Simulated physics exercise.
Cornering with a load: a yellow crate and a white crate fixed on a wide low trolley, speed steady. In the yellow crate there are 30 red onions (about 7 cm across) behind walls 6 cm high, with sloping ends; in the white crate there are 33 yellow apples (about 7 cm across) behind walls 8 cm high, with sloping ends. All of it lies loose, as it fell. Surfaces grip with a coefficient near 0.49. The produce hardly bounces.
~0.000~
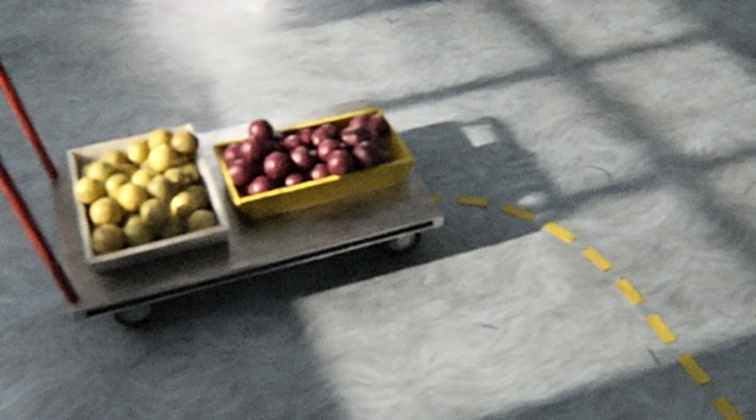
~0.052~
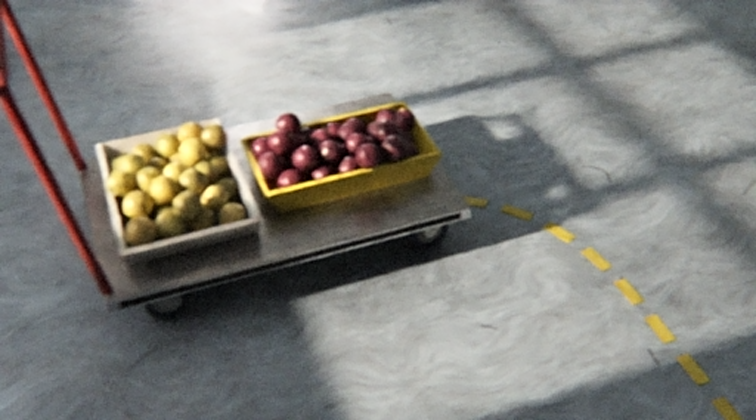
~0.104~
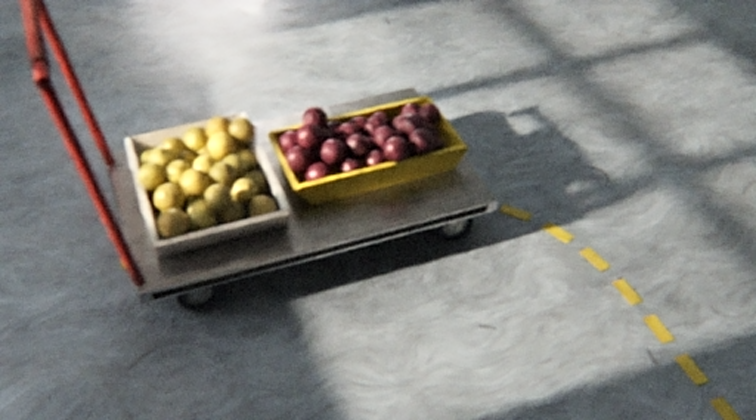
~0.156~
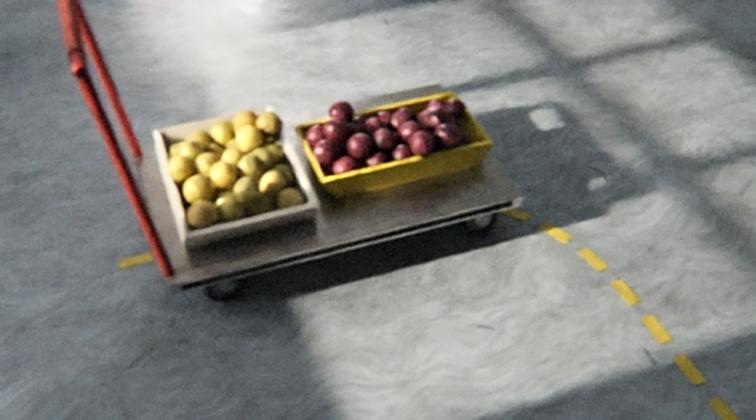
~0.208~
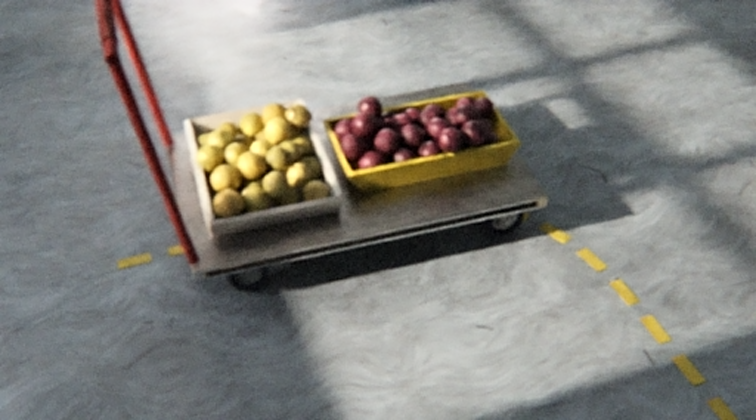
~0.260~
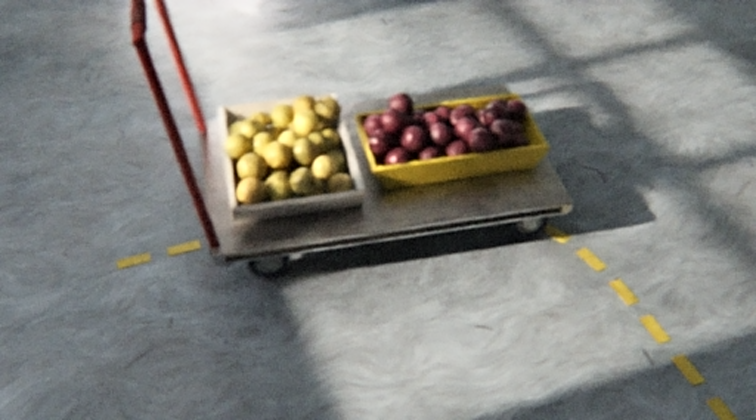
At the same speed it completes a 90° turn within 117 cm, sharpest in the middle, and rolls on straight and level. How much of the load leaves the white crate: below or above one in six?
Out of the white crate go under a sixth of the yellow apples.
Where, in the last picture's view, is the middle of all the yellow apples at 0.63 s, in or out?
Near (505, 135).
After 0.48 s, 0 of 30 out of the yellow crate and 0 of 33 out of the white crate.
After 0.63 s, 1 of 30 out of the yellow crate and 0 of 33 out of the white crate.
After 0.85 s, 1 of 30 out of the yellow crate and 1 of 33 out of the white crate.
When it is over (at 1.31 s), 2 of 30 out of the yellow crate and 2 of 33 out of the white crate. Asked share, 2 of 33, 6 per cent.
